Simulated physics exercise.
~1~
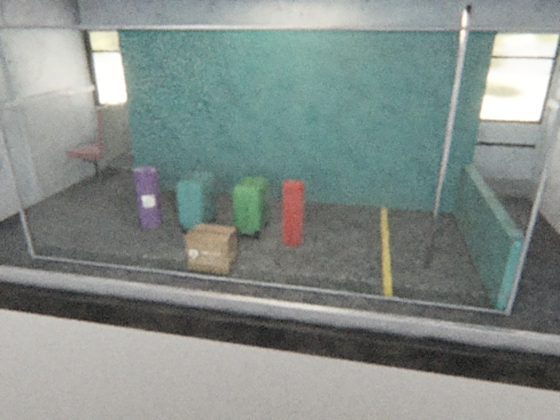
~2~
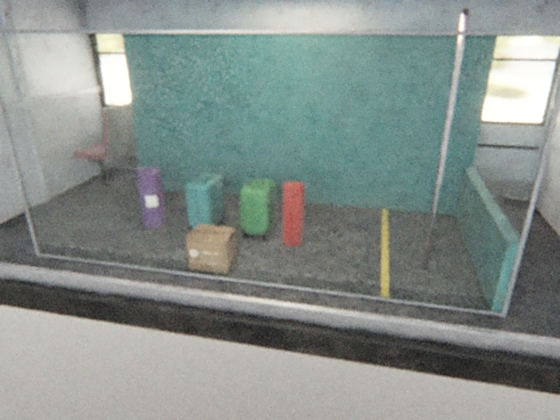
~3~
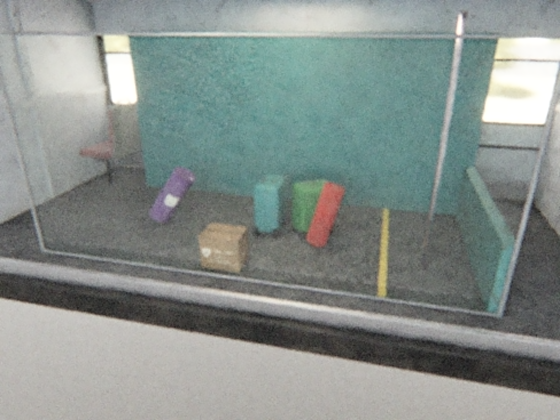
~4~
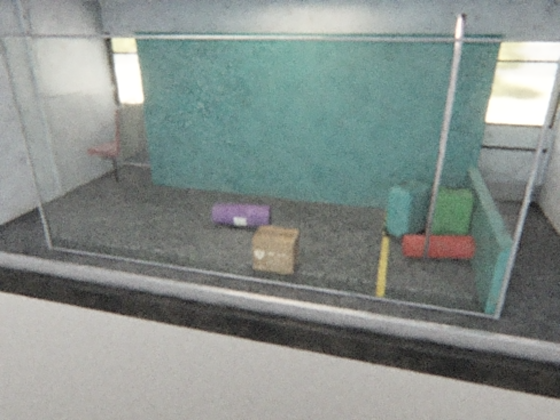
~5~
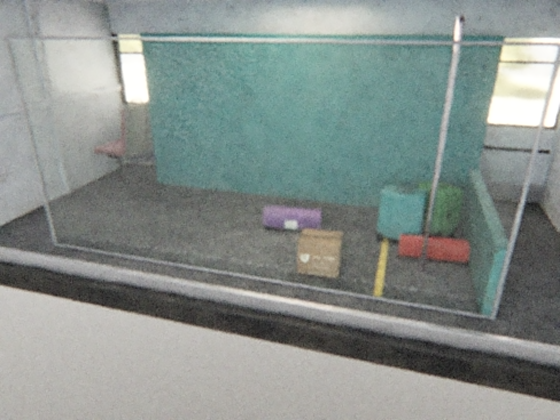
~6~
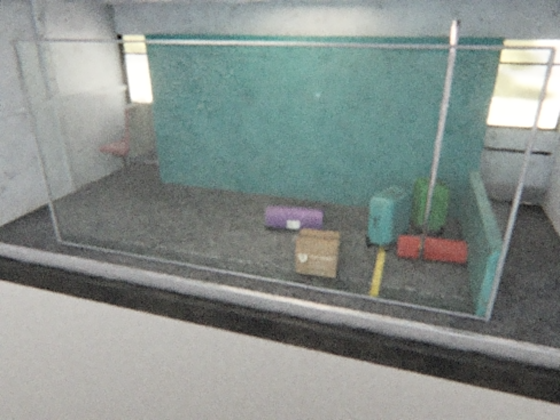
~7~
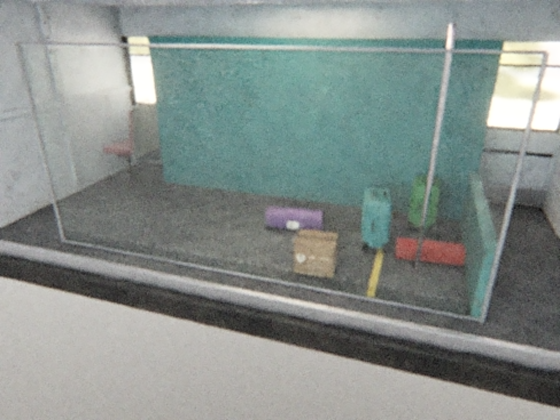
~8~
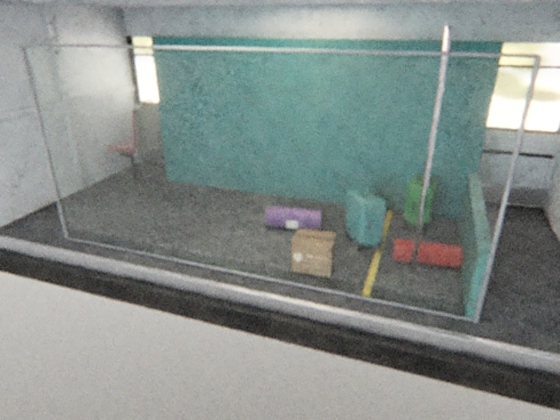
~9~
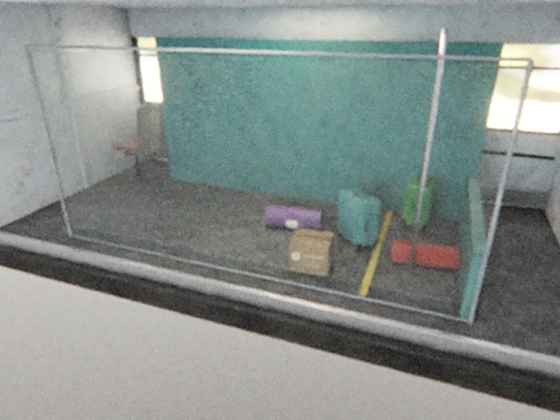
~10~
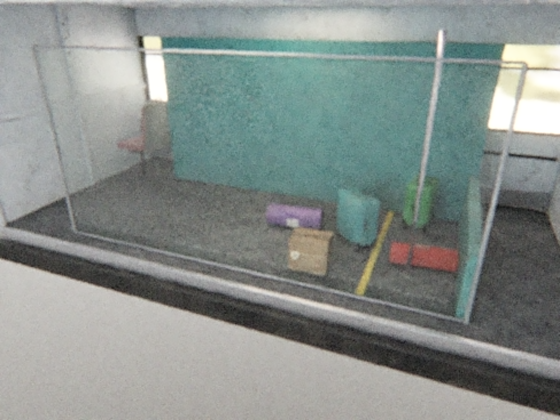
Two wheeled cases, teal and green, rolled right past a yellow line as a red roll and purple drum toppled and a carton slid; the teal case then drifted back, stopping just short of the line, while the green one stayed beyond it.
